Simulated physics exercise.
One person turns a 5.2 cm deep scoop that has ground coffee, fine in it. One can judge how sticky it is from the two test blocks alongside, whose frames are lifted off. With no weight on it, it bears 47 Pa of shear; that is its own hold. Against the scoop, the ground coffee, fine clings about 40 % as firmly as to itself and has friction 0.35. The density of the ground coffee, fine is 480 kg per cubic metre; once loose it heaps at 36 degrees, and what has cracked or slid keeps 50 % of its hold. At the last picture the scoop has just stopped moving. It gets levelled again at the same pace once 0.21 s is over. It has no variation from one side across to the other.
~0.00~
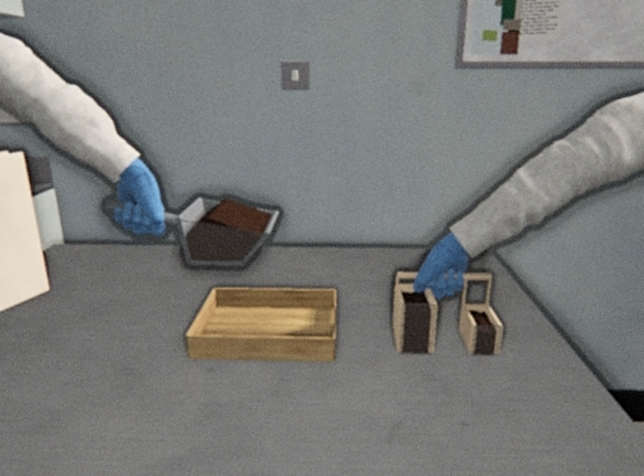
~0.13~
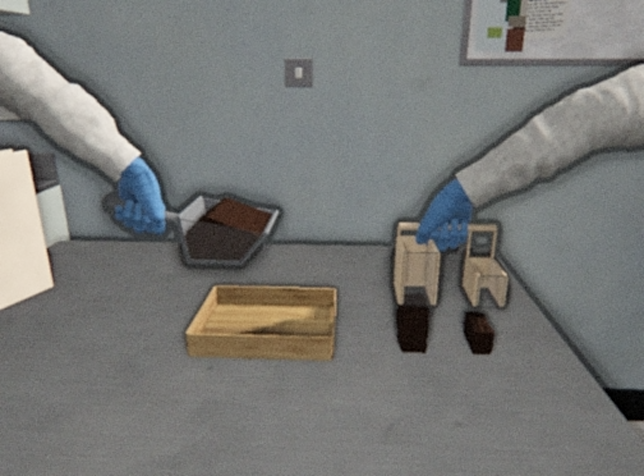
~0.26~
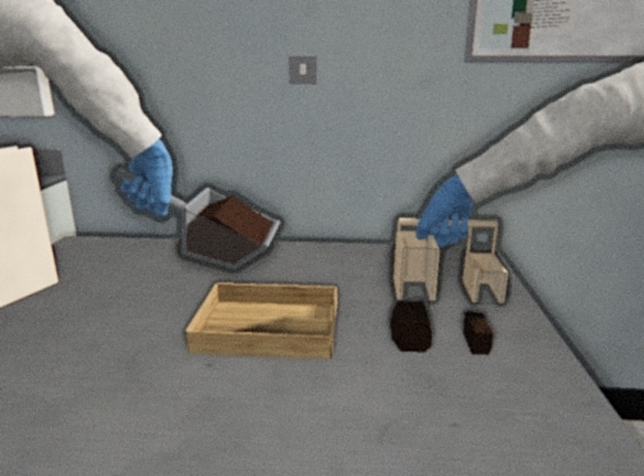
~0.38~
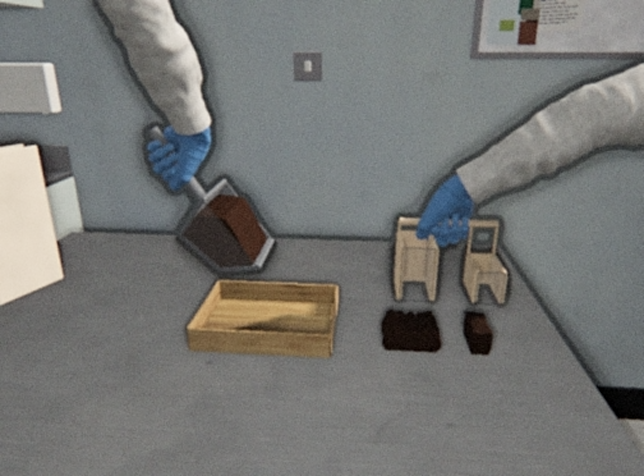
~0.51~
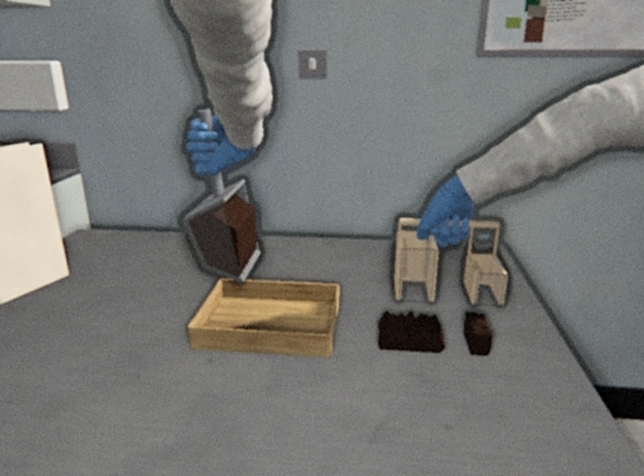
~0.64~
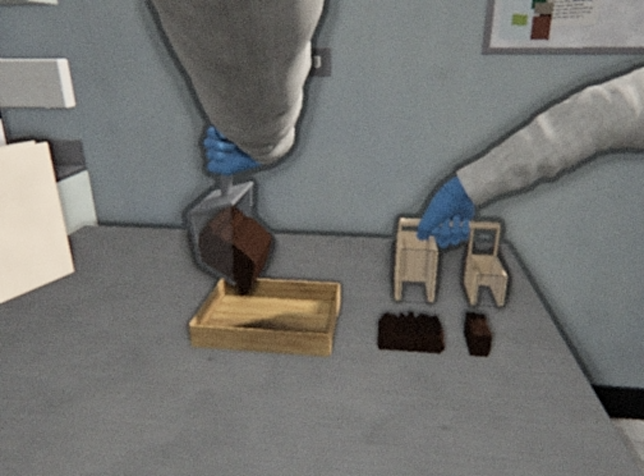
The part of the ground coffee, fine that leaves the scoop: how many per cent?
Share of the ground coffee, fine leaving the scoop: Roughly 100 %.
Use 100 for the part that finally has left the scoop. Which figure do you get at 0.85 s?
Some 80 per cent.
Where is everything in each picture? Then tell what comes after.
Lip at (265, 233), tilt 0 degrees; top of the ground coffee, fine at (209, 218); blocks stand 8.6 cm, 4.7 cm (left to right), in the first frame.
Lip at (264, 233), tilt 0 degrees; top of the ground coffee, fine at (209, 218); blocks stand 8.2 cm, 4.7 cm (left to right), in the second frame.
Lip at (265, 245), tilt 16 degrees; top of the ground coffee, fine at (215, 217); blocks stand 6.6 cm, 4.7 cm (left to right), in the third frame.
Lip at (258, 266), tilt 44 degrees; top of the ground coffee, fine at (200, 216); blocks stand 4.4 cm, 4.7 cm (left to right), in the fourth frame.
Lip at (242, 279), tilt 72 degrees; top of the ground coffee, fine at (210, 215); blocks stand 3.8 cm, 4.7 cm (left to right), in the fifth frame.
Lip at (234, 282), tilt 83 degrees; top of the ground coffee, fine at (209, 225); blocks stand 3.8 cm, 4.7 cm (left to right), in the sixth frame.
After 0.85 s, the scoop is at 83 degrees and 78 % has left it.
After 1.10 s, the scoop is at 47 degrees and 100 % has left it.
After 1.35 s, the scoop is at 1 degrees and 100 % has left it.
After 1.60 s, the scoop is at 0 degrees and 100 % has left it.
After 1.71 s, at the end, the scoop is at 0 degrees and 100 % has left it.
